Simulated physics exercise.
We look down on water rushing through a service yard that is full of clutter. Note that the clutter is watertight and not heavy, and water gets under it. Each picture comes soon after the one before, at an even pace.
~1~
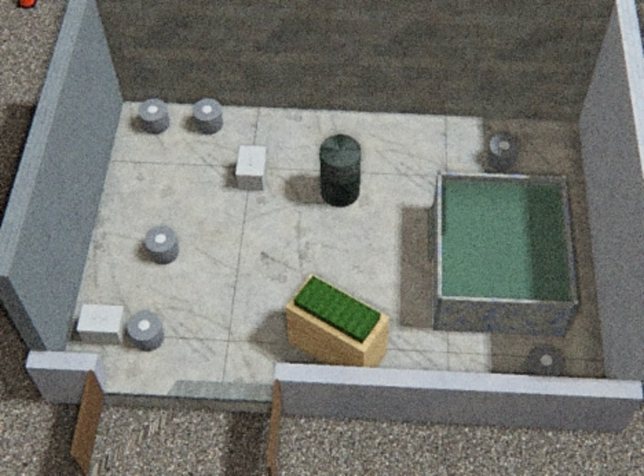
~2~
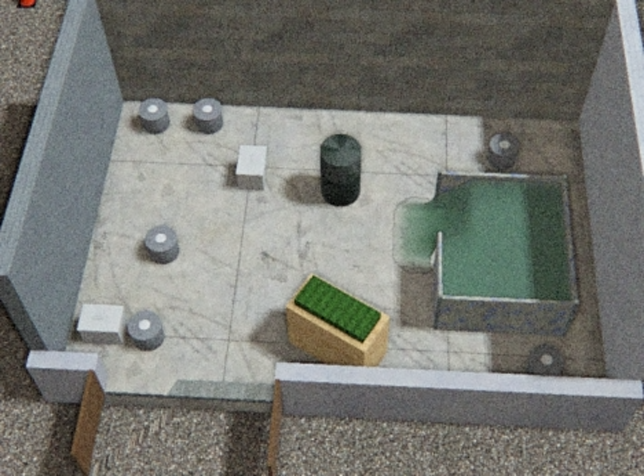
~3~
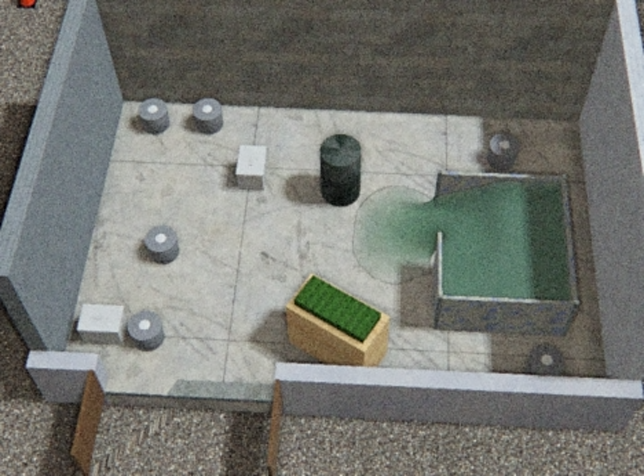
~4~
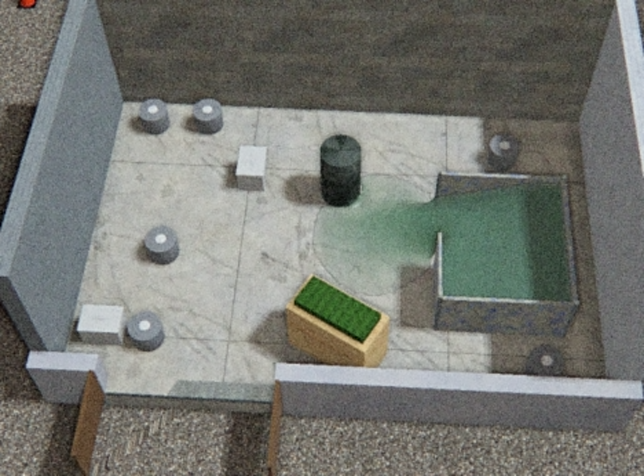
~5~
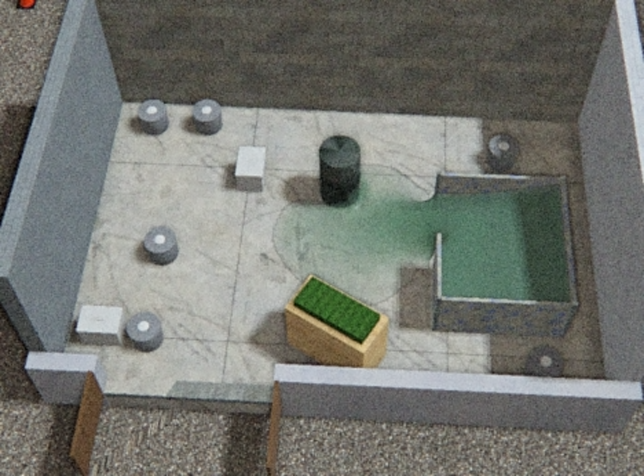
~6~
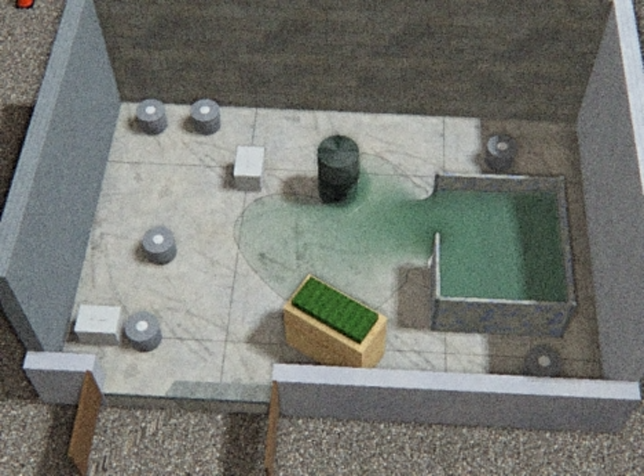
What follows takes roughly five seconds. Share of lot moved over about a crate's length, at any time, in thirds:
That share hits two thirds or goes past it.
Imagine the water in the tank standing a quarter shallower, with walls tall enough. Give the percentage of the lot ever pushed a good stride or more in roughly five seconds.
Roughly 50 %.
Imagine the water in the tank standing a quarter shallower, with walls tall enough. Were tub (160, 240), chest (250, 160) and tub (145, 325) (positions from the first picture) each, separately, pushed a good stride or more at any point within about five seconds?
First: Goes past it; second: Falls short; third: Goes past it.
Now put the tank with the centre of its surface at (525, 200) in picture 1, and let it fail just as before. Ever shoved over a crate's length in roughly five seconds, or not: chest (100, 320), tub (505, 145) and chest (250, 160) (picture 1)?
Result per object - went far, stayed close, went far.
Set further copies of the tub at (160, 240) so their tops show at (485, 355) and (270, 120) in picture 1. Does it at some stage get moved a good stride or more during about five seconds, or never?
First: Stays short of it; second: Covers that distance.
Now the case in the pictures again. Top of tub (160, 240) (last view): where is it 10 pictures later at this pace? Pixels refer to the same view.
The top ends up somewhere near (90, 257).
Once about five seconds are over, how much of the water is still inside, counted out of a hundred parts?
About 90 percent.
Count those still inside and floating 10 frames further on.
Exactly 1 of them.
A moment on, 0 of 8 are well off their spots; 0 afloat.
Next, 1 of 8 are well off their spots; 1 afloat.
Later, 4 of 8 are well off their spots; 5 afloat.
In the end, 6 of 8 are well off their spots, and 6 have been at some point; 4 afloat.
